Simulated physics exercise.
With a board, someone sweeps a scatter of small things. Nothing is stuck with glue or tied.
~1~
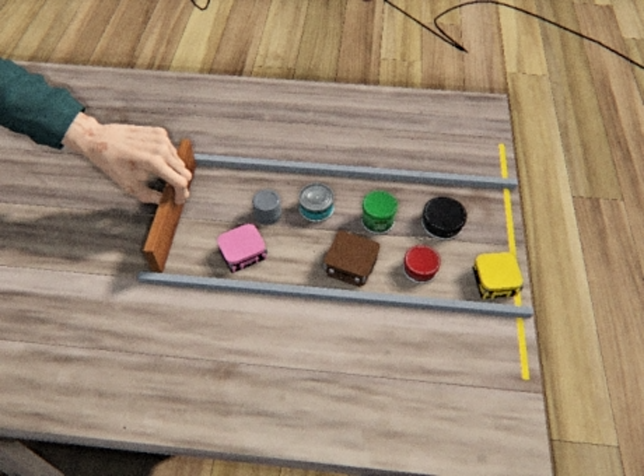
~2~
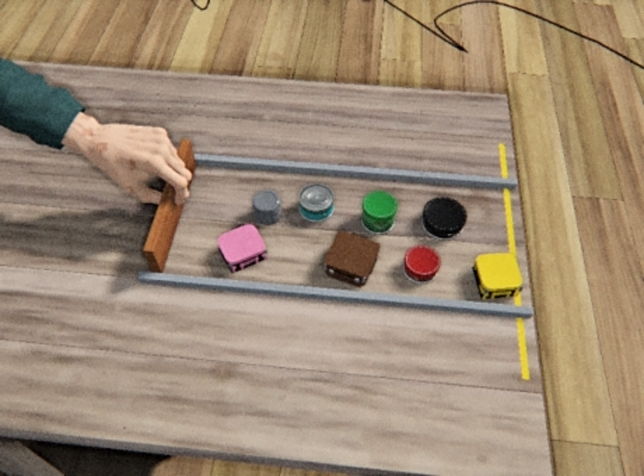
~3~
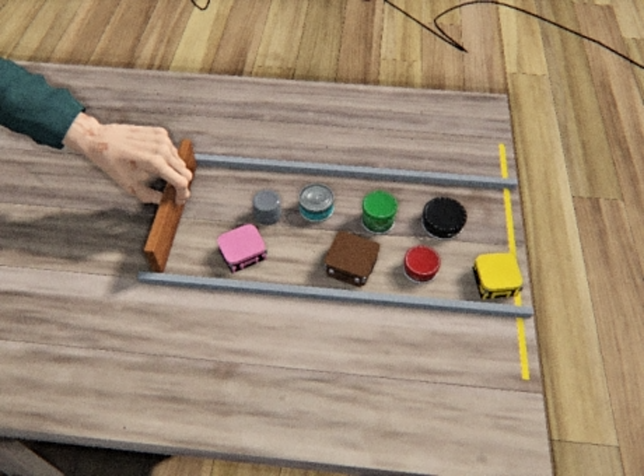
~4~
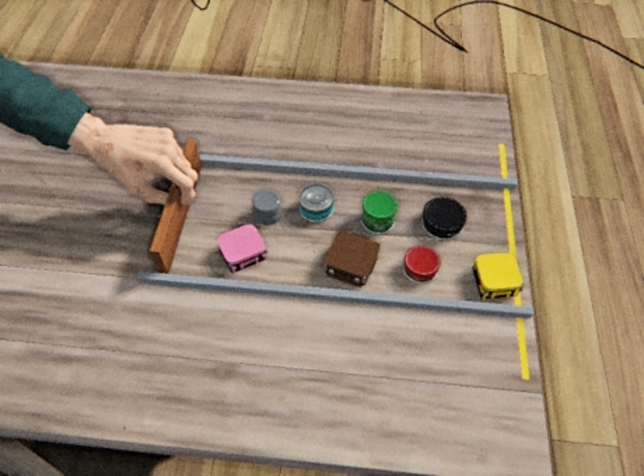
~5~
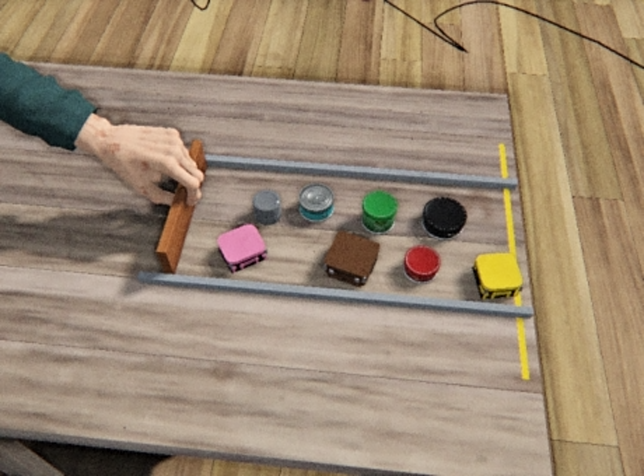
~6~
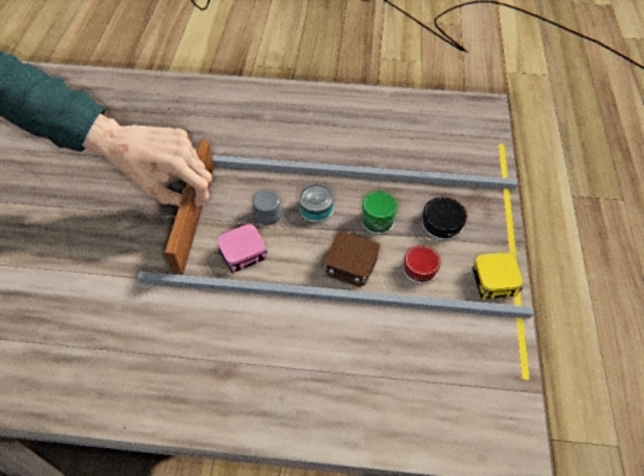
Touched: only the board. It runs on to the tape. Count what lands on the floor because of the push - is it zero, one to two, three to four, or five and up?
The count is five and up.
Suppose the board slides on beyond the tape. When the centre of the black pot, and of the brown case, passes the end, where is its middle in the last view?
Around (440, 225) first and around (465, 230) second.
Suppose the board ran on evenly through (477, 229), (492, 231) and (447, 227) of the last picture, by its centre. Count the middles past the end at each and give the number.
Respectively 4, 5 and 3.
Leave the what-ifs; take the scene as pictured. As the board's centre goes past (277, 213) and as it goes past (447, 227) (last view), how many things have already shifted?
3, then 8.
A little later, none off yet; yellow case at rest near (497, 276); black pot at rest near (444, 219); red tin at rest near (424, 265).
When it is over, the number that fall off is five or more; down, pink case, grey lid, turquoise pot, brown case, green pot, red tin, black pot and yellow case.
